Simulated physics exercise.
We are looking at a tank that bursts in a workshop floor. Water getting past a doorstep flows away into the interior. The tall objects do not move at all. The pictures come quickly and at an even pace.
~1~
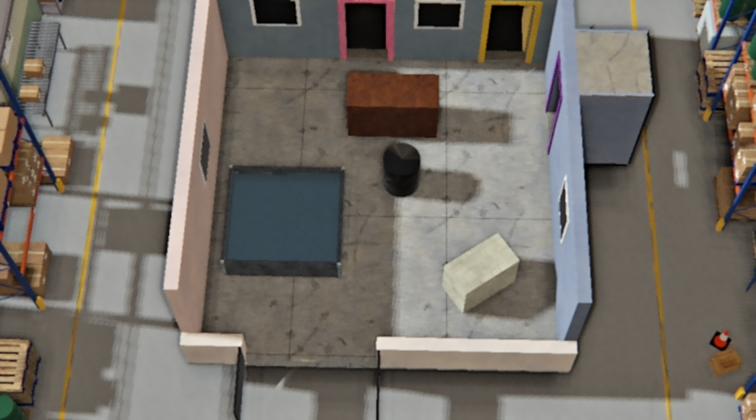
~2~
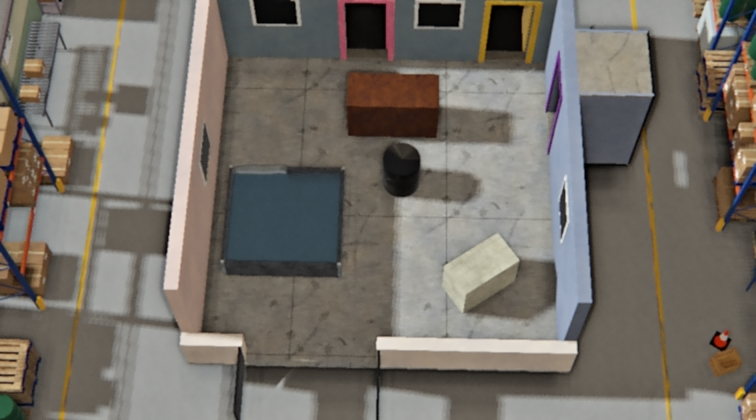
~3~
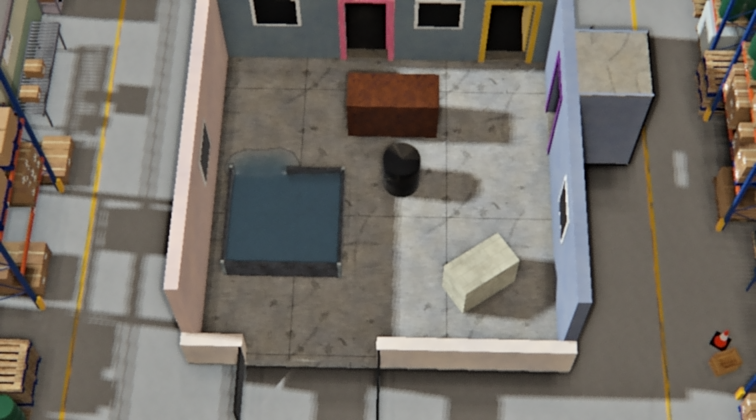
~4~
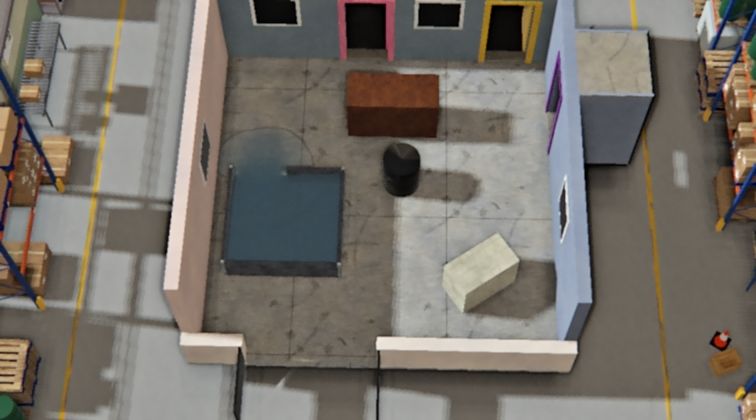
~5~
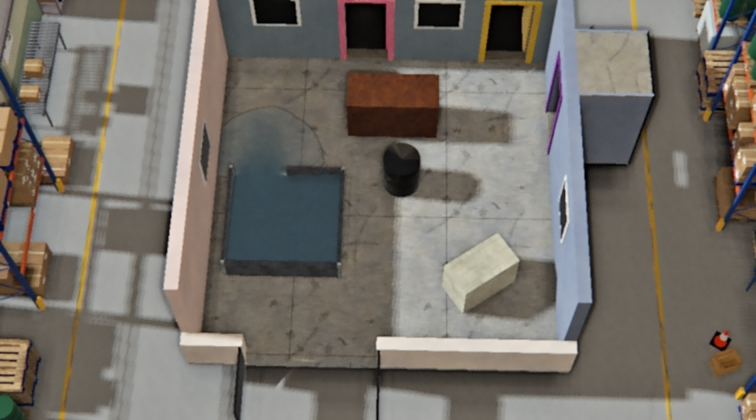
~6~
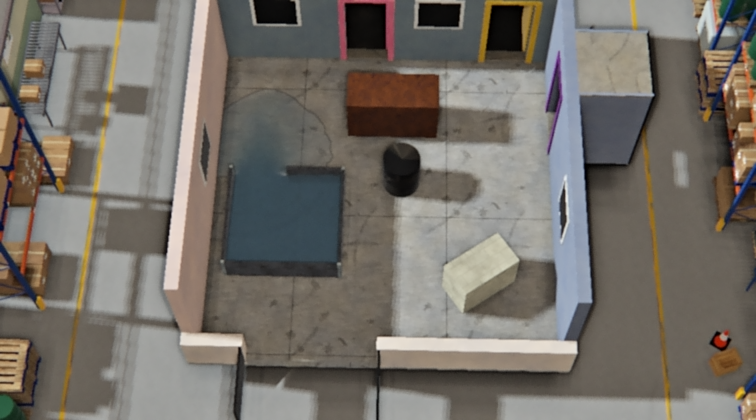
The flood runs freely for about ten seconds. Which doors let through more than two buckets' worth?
Pink door: Yes, more than two; purple door: Yes, more than two; yellow door: Yes, more than two.
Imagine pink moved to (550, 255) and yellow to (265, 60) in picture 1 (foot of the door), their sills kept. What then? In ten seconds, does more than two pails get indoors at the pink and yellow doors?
At the pink door it remains below; at the yellow door it tops it.
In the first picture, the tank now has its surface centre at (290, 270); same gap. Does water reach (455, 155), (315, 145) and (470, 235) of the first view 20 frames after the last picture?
In order, the three spots end up untouched, waterlogged and untouched.
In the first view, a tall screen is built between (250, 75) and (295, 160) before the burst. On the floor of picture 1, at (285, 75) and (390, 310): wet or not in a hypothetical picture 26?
Submerged and spared, in that order.
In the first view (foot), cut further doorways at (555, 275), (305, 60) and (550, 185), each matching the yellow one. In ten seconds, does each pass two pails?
Going door by door: The first remains below the limit, the second runs past the limit, the third remains below the limit.
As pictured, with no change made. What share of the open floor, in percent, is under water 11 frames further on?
Close to 20 percent, by my reckoning.
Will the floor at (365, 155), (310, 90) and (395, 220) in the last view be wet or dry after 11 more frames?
In turn: Not flooded, flooded, free of water.
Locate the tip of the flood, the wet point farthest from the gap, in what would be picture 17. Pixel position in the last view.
(387, 60).
A moment on, water covers 15 % of the floor; the pink door not reached, the purple door not reached, the yellow door not reached.
Next, water covers 20 % of the floor; the pink door wet at the sill, nothing in, the purple door not reached, the yellow door not reached.
Then, water covers 30 % of the floor; the pink door over two buckets in, the purple door not reached, the yellow door not reached.
Later, water covers 45 % of the floor; the pink door over two buckets in, the purple door under two buckets in, the yellow door under two buckets in.
In the end, water covers 75 % of the floor; the pink door far over two buckets in, the purple door over two buckets in, the yellow door over two buckets in.
